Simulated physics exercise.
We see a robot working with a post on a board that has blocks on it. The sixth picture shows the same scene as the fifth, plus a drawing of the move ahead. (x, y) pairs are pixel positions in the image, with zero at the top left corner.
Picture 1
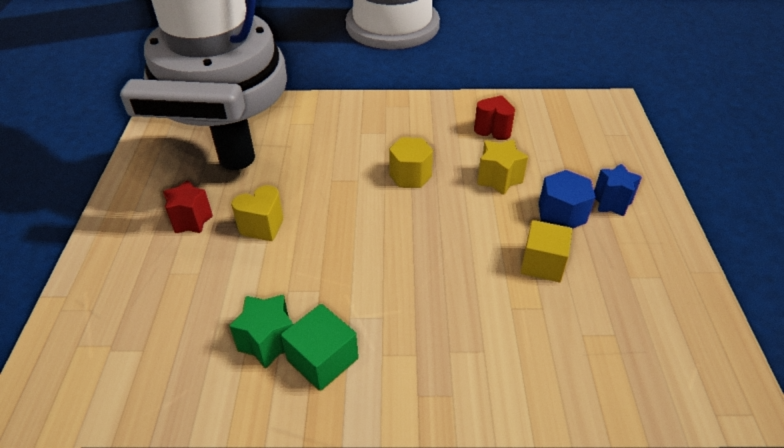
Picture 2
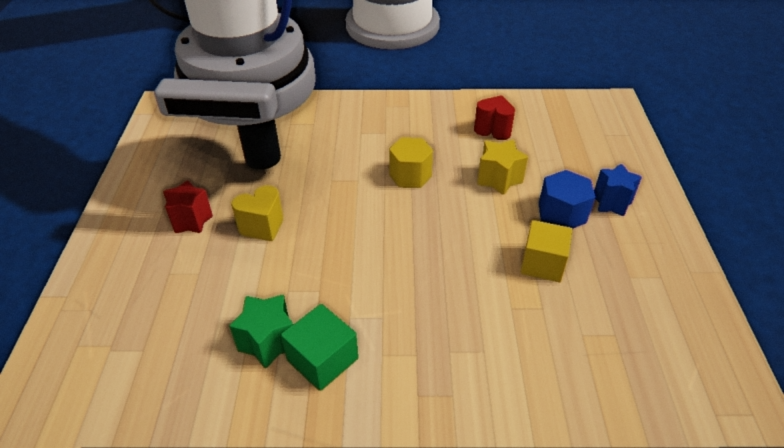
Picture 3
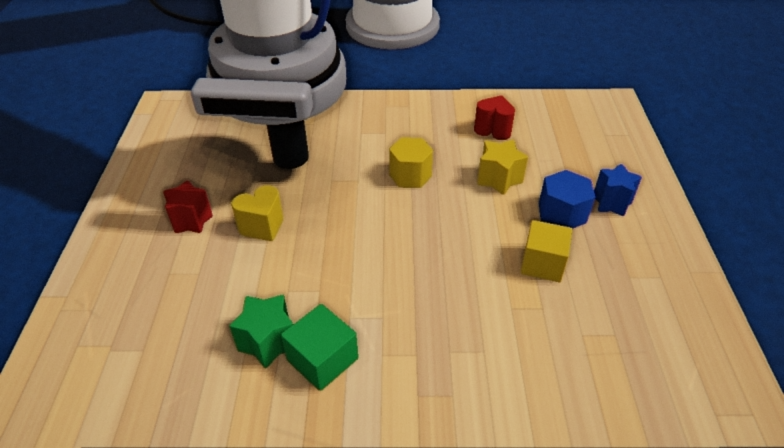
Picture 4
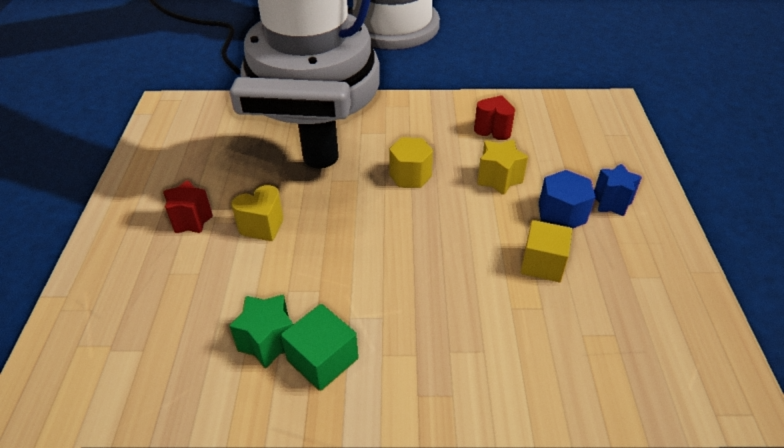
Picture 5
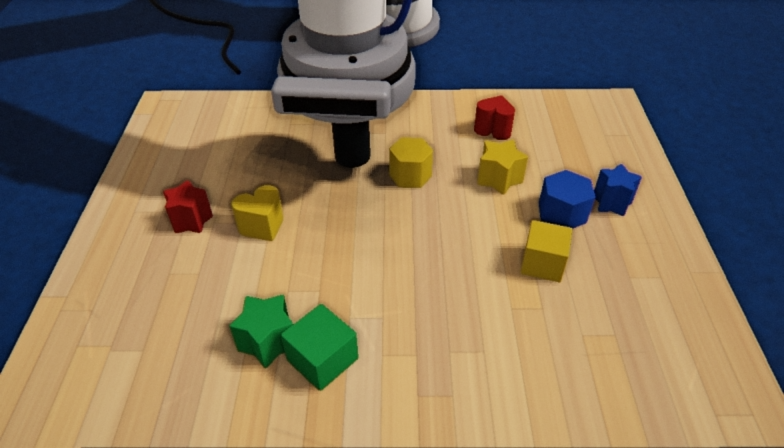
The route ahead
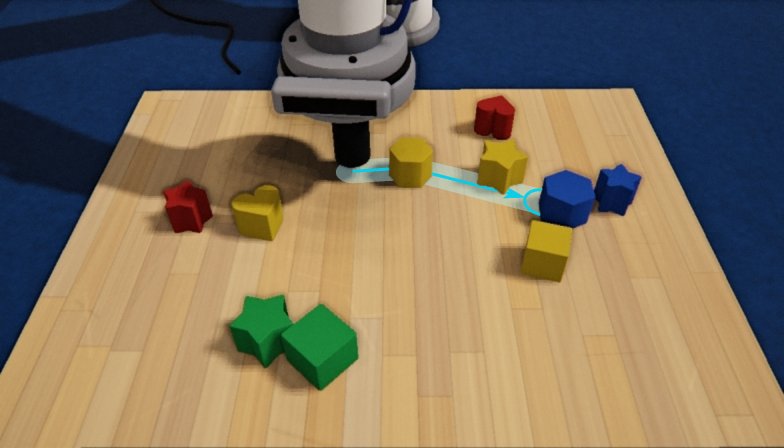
Robot arm with a black post gliding right across the back of a wooden board while the scattered coloured blocks stay still.
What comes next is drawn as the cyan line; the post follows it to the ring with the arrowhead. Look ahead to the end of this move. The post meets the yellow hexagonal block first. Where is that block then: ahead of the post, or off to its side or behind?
When the path is over, you would find the yellow hexagonal block still in front of the post.
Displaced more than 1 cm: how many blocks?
The push will move three blocks or more.
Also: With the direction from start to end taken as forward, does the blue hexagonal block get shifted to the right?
I believe so.
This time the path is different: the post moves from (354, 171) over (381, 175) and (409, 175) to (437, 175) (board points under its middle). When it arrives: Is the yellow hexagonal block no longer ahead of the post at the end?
Going by the path, no.
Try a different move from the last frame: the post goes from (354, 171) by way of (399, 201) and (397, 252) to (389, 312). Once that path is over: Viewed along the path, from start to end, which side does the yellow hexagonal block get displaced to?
The shift goes left.
The drawn path runs from (354, 171) through (417, 171) and (479, 186) to (543, 202).
What follows on the original path. One third of the way, post (419, 157); yellow hexagonal block (458, 153), turned 15° clockwise.
Two thirds of the way, post (481, 171); yellow hexagonal block (519, 175), turned 40° clockwise; yellow star (541, 155), turned 65° anticlockwise.
At the end, post (547, 188); yellow hexagonal block (579, 199), turned 80° clockwise; yellow star (564, 155), turned 140° anticlockwise; blue hexagonal block (630, 214), turned 15° anticlockwise; blue star not moved.
